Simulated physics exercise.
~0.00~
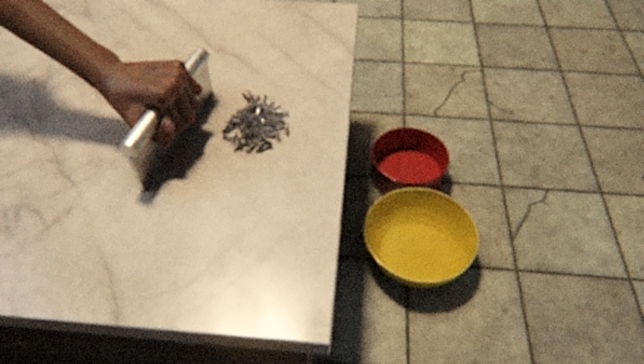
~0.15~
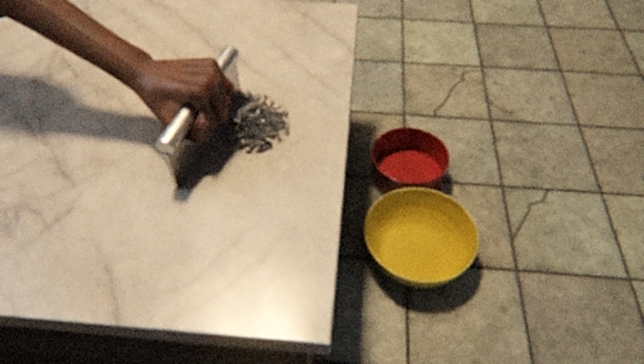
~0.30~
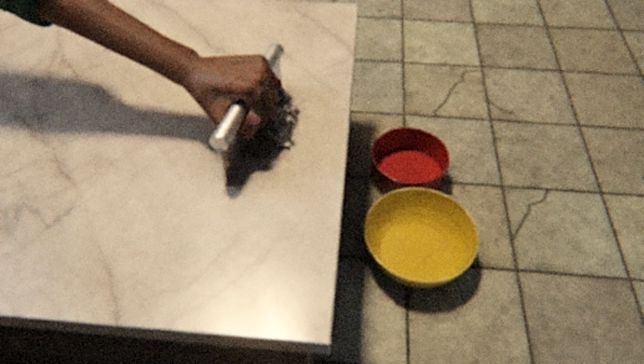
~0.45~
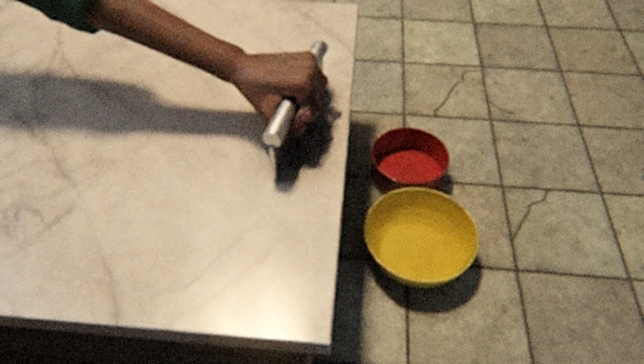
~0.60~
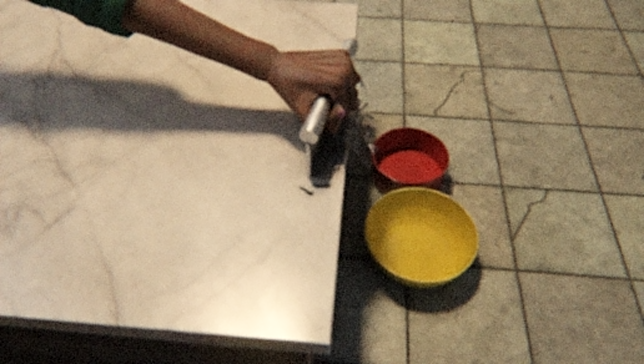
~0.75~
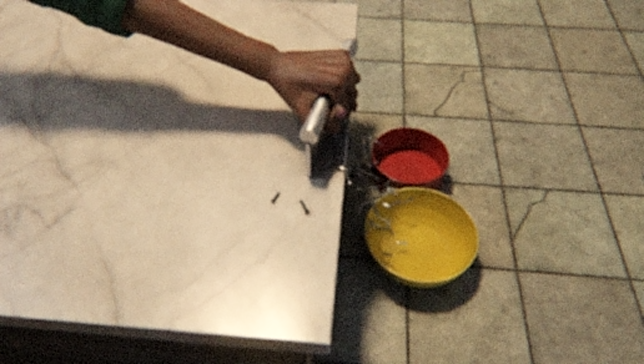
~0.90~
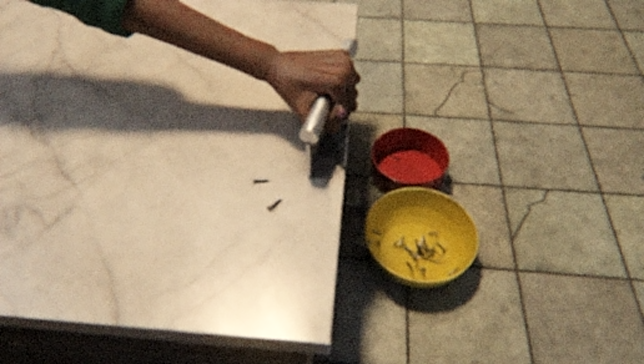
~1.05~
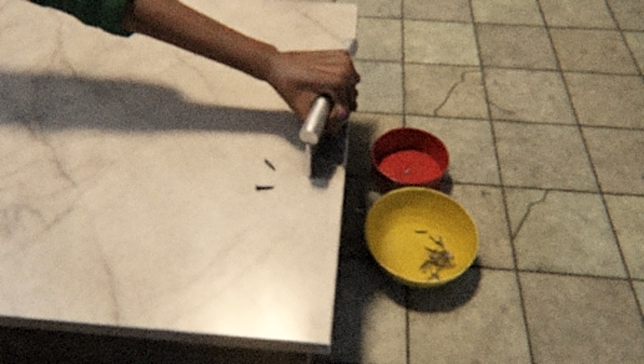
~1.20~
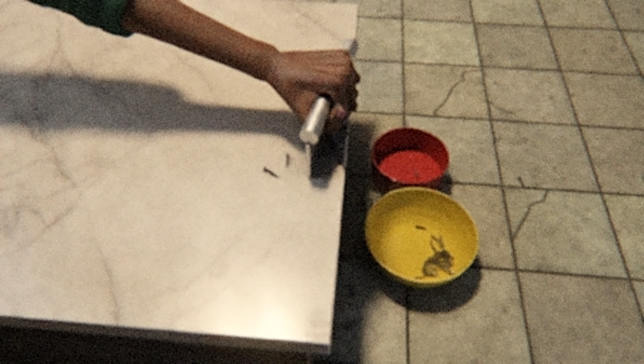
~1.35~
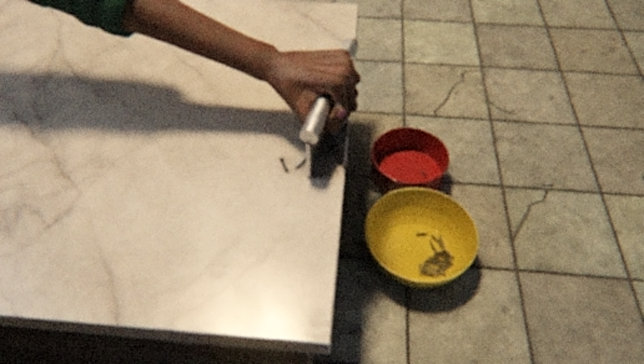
Hand pushing a pile of small metal screws rightward off a pale tabletop with a scraper, many landing in a yellow bowl.
